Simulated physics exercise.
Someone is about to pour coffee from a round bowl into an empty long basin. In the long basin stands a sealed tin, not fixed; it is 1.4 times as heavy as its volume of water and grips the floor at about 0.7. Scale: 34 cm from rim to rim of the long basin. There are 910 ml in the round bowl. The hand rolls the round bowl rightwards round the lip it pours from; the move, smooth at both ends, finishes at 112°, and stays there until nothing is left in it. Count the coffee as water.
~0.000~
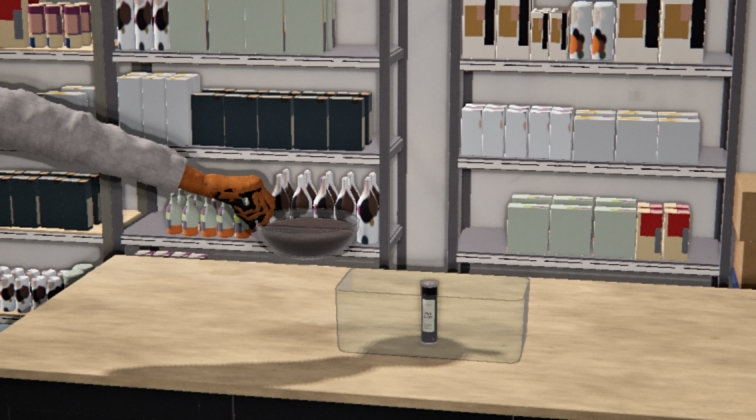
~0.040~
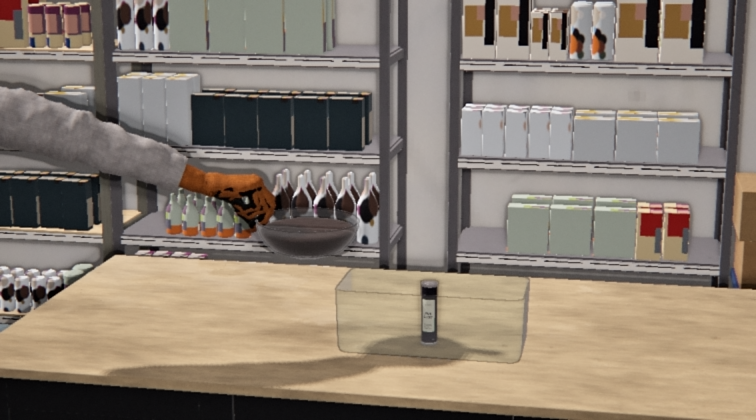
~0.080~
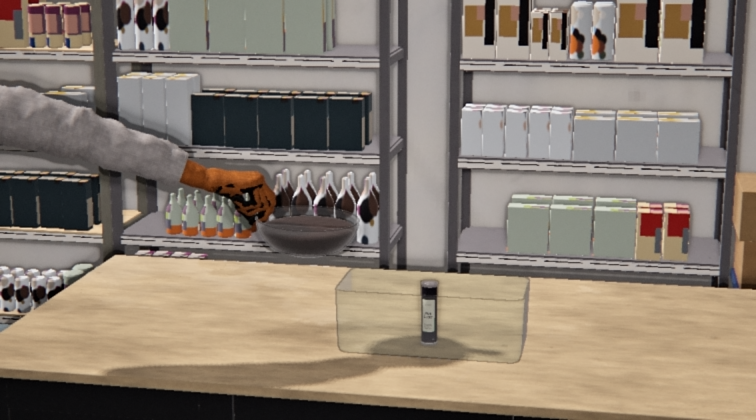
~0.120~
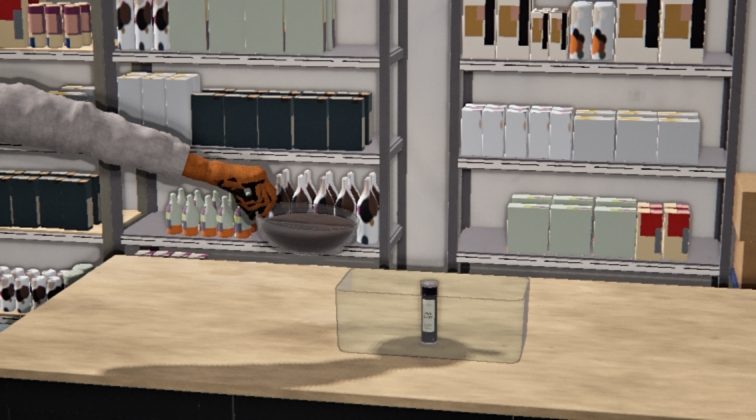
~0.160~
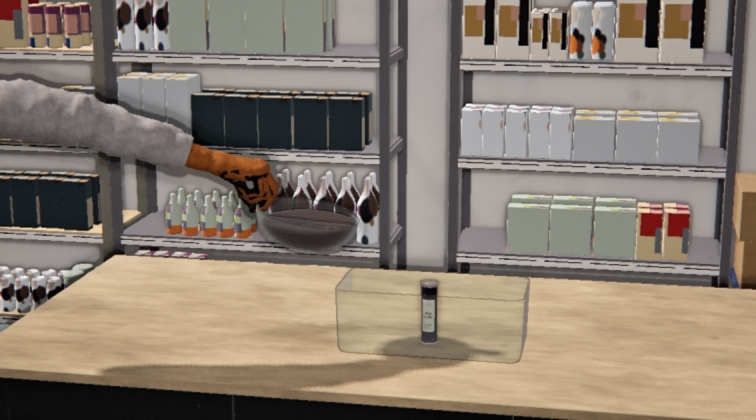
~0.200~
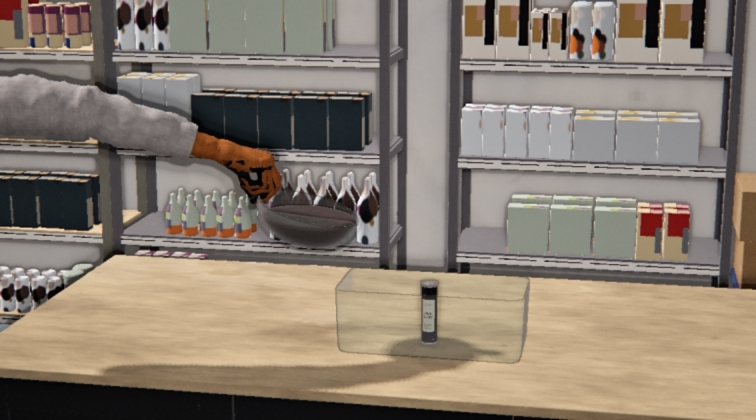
Orange-gloved hand slowly tilting a round glass bowl of dark liquid rightwards above a clear basin, with a small tin standing nearby.
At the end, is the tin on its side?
It falls.
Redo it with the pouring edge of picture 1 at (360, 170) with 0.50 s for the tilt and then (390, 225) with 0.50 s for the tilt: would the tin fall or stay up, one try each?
First it remains upright; then it keeps standing.
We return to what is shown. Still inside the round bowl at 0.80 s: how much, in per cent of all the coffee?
Near 0 in a hundred.
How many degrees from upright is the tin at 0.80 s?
About 40°.
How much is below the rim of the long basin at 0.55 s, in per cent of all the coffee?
Near 12 in a hundred.
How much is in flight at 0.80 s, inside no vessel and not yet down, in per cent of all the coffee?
About 3 per cent.
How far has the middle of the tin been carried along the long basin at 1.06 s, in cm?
Some 8 cm.
By 0.55 s the tilt is 80° and 29 per cent is still to pour; the tin stands where it began.
By 0.80 s the tilt is 111° and 0 per cent is still to pour; the tin leans 41°.
By 1.06 s the tilt is 112° and 0 per cent is still to pour; the tin lies on its side.
By 1.35 s the tilt is 112° and 0 per cent is still to pour; the tin lies on its side.
At rest the tin lies on its side.
